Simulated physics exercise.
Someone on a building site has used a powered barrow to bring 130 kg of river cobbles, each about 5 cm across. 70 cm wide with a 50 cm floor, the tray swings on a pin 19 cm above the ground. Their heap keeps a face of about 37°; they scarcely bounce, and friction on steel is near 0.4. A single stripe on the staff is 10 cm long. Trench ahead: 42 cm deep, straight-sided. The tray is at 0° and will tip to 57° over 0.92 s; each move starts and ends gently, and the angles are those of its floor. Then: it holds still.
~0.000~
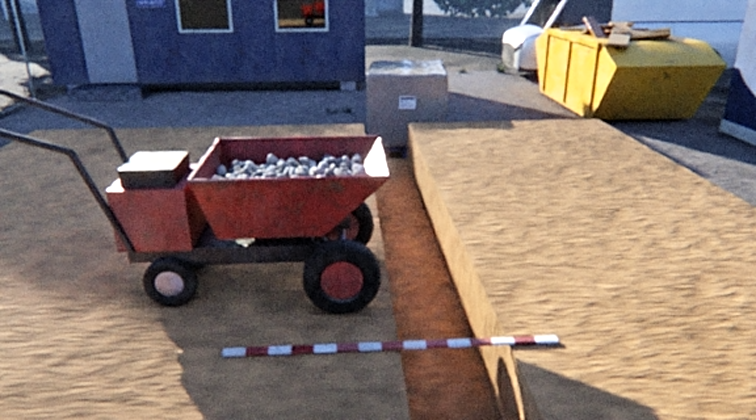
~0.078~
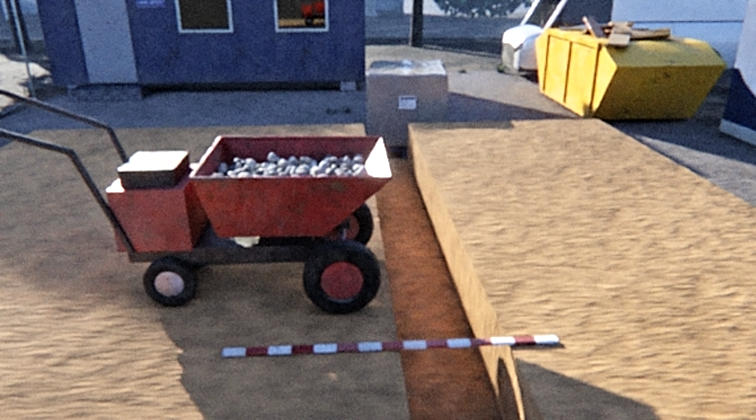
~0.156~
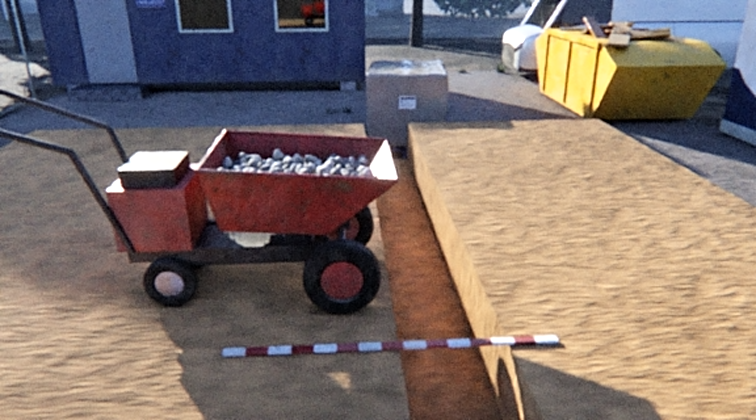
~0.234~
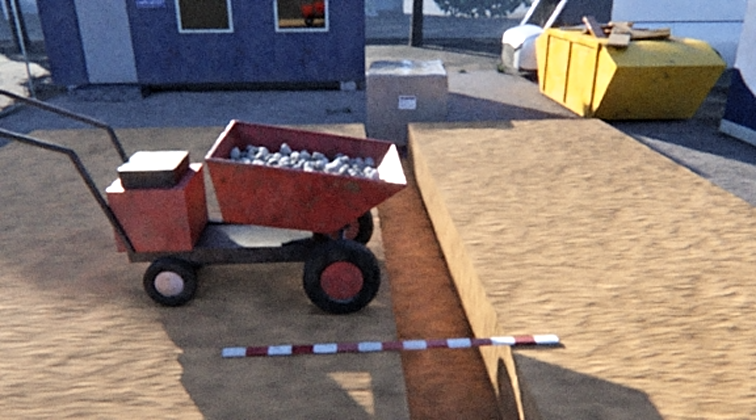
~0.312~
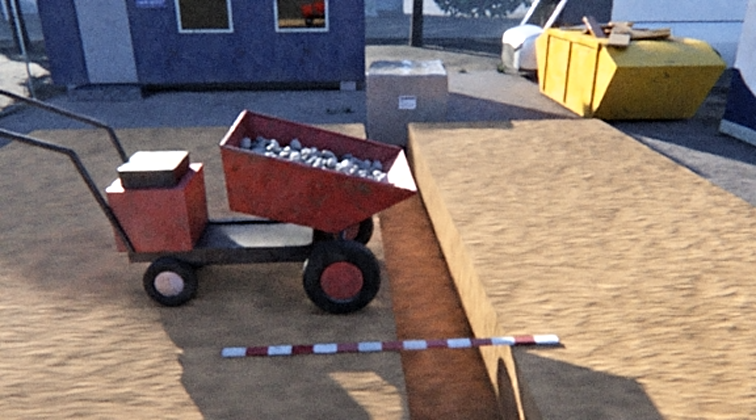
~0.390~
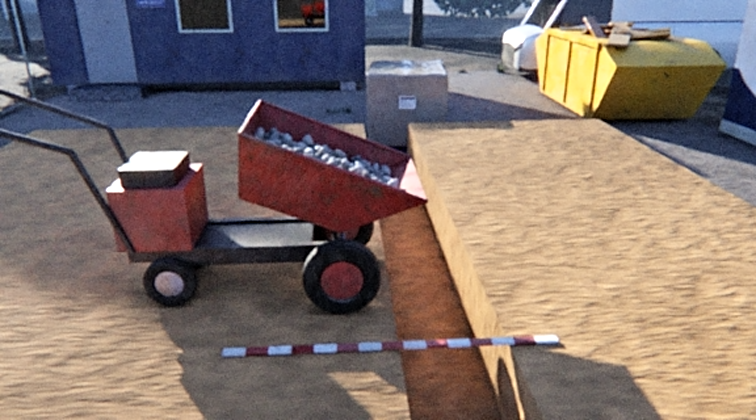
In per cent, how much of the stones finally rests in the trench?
Roughly 57 per cent of them.
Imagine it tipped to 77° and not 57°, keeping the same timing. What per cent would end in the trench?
Share in trench: Approx. 60%.
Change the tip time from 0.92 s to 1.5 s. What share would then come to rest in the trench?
In that case some 60 per cent.
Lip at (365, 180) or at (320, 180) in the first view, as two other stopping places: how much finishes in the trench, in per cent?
Some 75 and some 90 per cent, in that order.
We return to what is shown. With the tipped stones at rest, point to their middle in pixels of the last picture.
The tipped stones centre close to (466, 324).
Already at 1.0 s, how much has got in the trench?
By that moment, roughly 5 per cent of the load.
After 0.7 s the floor is at 48°; 100 % in the tray; the foremost stones are at (427, 221).
After 1.0 s the floor is at 57°; 92 % in the tray, 7 % in the trench; the foremost stones are at (484, 252).
After 1.4 s the floor is at 57°; 55 % in the tray, 16 % in the trench, 29 % past the trench; the foremost stones are at (571, 272).
After 3.3 s the floor is at 57°; 9 % in the tray, 57 % in the trench, 34 % past the trench; the foremost stones are at (685, 270).
